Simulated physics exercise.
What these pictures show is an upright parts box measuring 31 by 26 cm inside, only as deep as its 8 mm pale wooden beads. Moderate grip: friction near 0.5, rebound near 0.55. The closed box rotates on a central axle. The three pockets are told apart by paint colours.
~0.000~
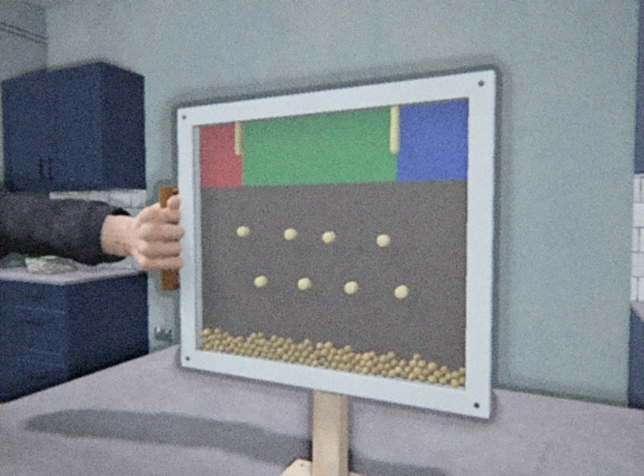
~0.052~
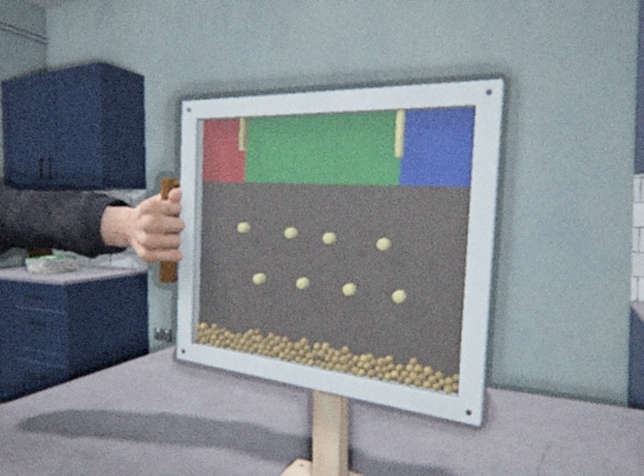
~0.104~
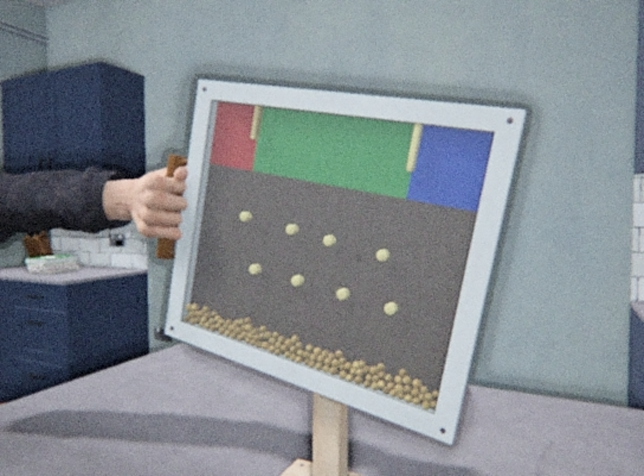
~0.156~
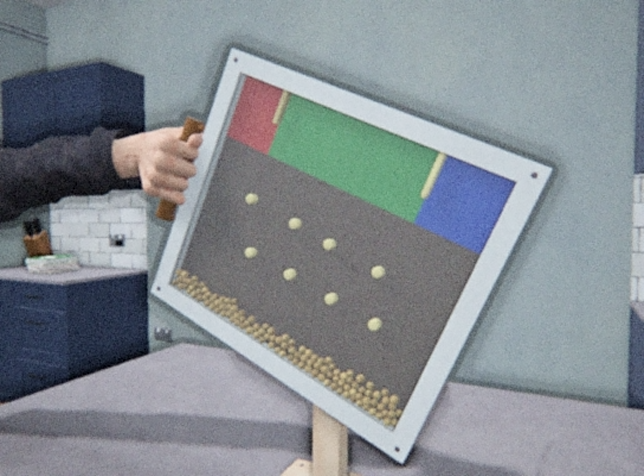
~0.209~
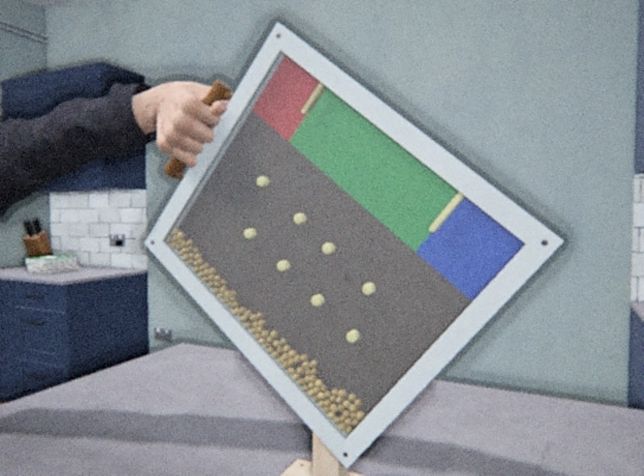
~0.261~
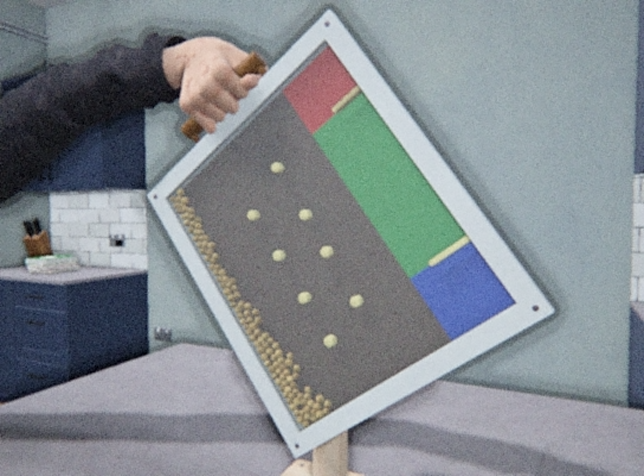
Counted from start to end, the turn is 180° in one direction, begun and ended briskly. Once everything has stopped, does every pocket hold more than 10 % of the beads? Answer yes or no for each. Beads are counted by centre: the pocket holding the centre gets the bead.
Red - no, blue - yes, green - yes.
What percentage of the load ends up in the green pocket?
The answer is near 30 percent.
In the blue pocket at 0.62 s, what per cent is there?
Roughly 20 percent.
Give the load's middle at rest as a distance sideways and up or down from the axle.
About 8 cm left and 10 cm below.
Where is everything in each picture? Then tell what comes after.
Level; about 110 beads; load centre (313, 355); top bead (261, 336); red (220, 156), blue (433, 142), green (313, 150), in the first picture.
Turned 3° clockwise; load centre (310, 355); top bead (258, 332); 8 fixed pegs, one at (259, 279), in the second picture.
Turned 11° clockwise; load centre (299, 351); top bead (195, 308); wall ends (255, 137), (411, 169), in the third picture.
Turned 24° clockwise; load centre (282, 344); top bead (179, 272), in the fourth picture.
Turned 39° clockwise; load centre (265, 332); top bead (176, 232), in the fifth picture.
Turned 54° clockwise; load centre (250, 318); top bead (181, 192); red (321, 90), blue (462, 290), green (386, 182), in the sixth picture.
After 0.44 s, it stands 105° clockwise; the beads' middle is 11 cm left of and 4 cm below the centre; nothing in the marked areas.
After 0.62 s, it stands 156° clockwise; the beads' middle is 10 cm left of and 4 cm below the centre; blue 20 %, green 5 %.
After 0.78 s, it stands 180° clockwise; the beads' middle is 10 cm left of and 7 cm below the centre; blue 55 %, green 10 %.
All still by 1.6 s, it stands 180° clockwise; red 0 %, blue 65 %, green 30 %.
